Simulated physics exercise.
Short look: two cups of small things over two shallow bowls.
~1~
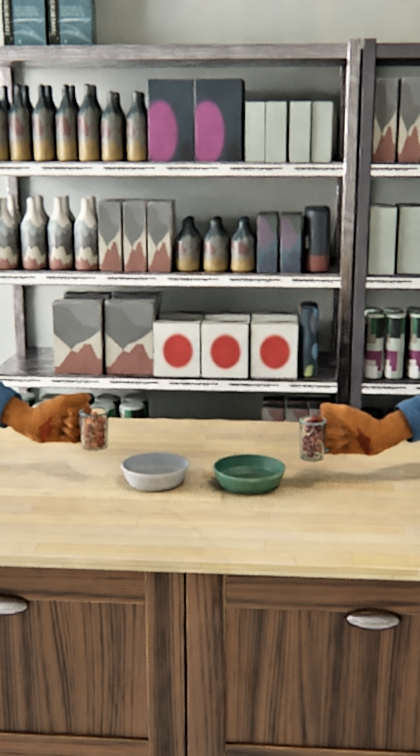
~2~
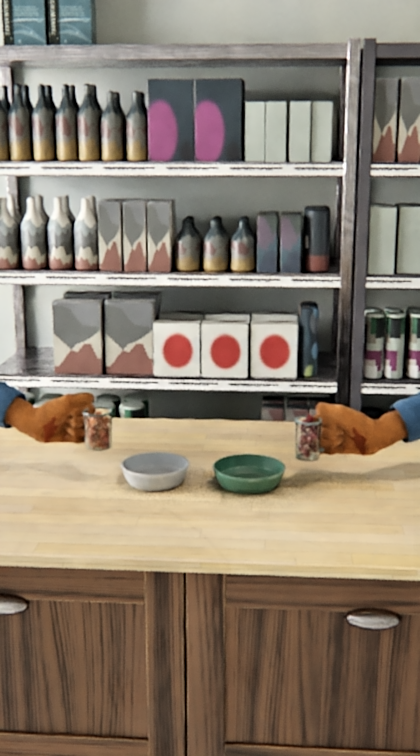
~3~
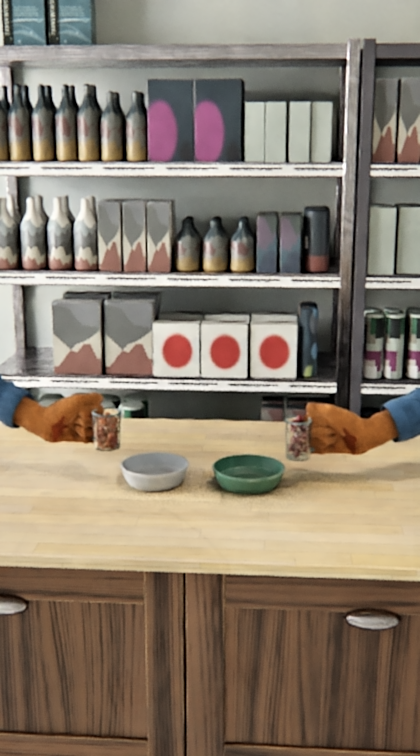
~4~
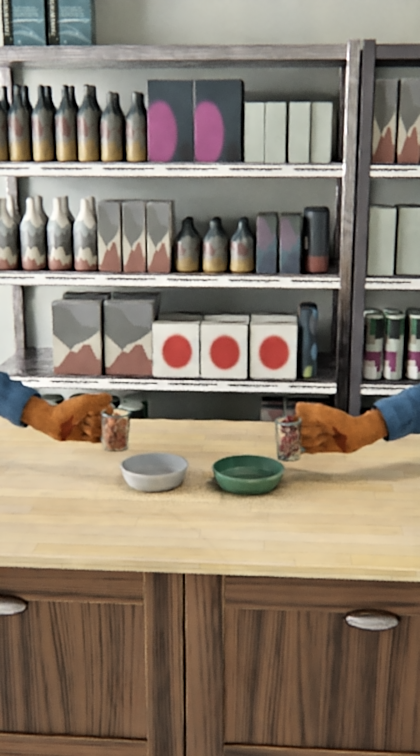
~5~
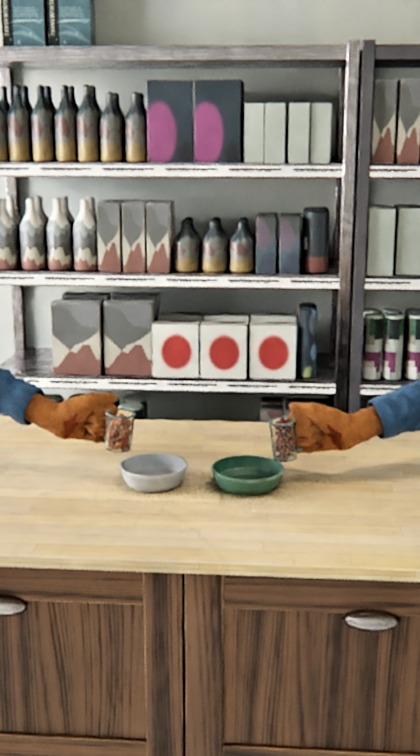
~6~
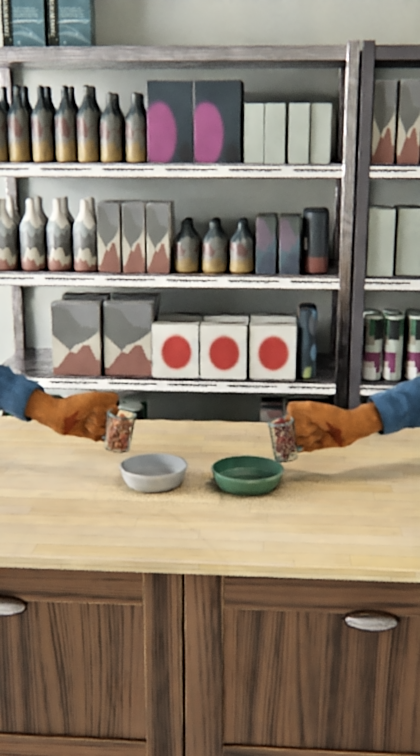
Two gloved hands held small clear cups of reddish bits above a wooden counter, moved them inward toward a pale bowl and a green bowl, then tilted both cups slightly.
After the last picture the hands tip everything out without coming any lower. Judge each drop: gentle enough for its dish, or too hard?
Left - gentle enough, right - gentle enough.
Then, 0.53 s past the last view, left, all still in the cup; right, all still in the cup.
Then, 1.10 s past the last view, left, all still in the cup; right, all still in the cup.
Then, 1.78 s past the last view, left, all in the dish; right, all in the dish.
Finally, left, all in the dish, none outside the dish; right, all in the dish, none outside the dish.
